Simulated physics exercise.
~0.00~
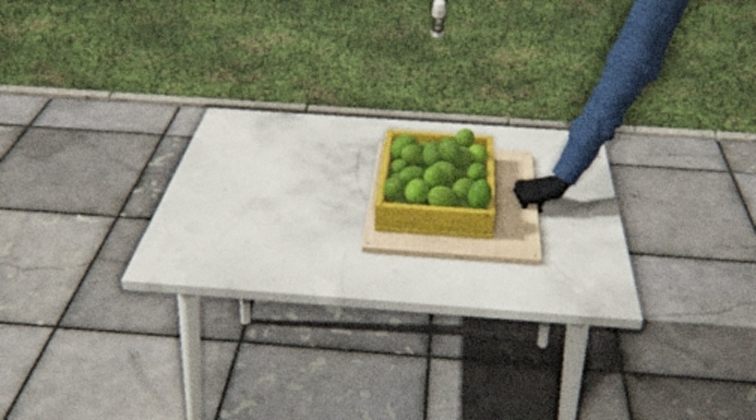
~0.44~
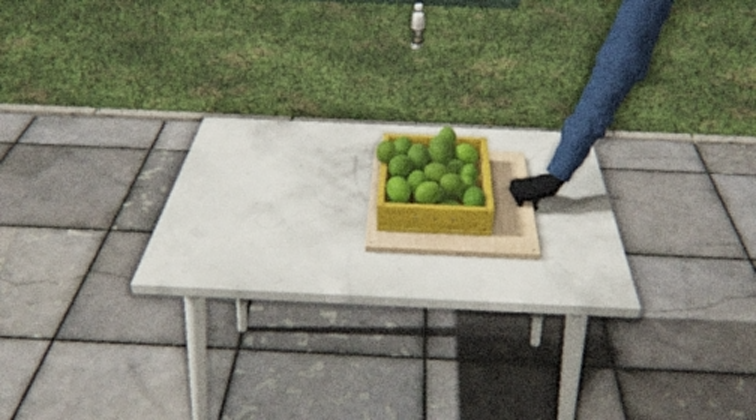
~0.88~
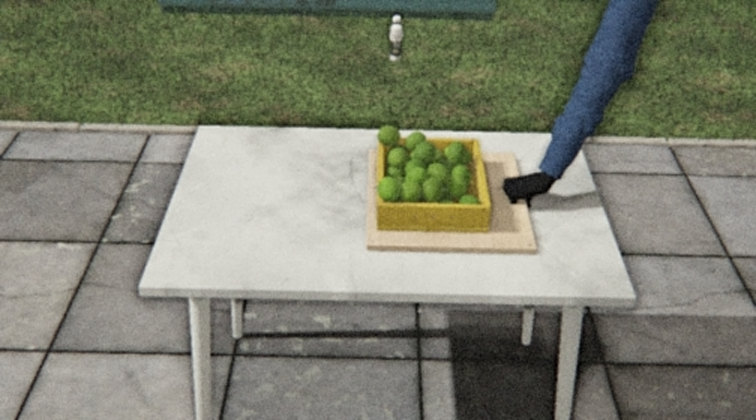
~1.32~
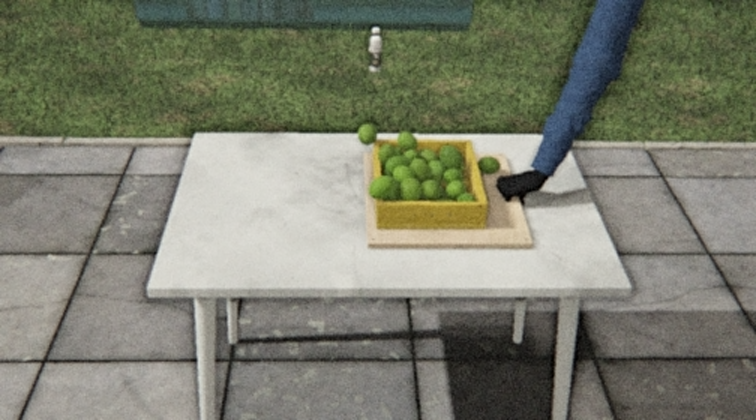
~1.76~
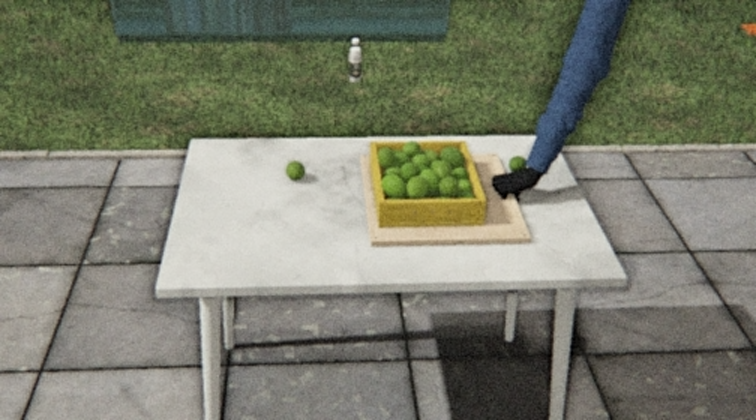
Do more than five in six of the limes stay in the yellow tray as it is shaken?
Yes, fewer than one in six of the limes leave the yellow tray. Only two end up outside it, one on the table to the left and one to the right near the hand.
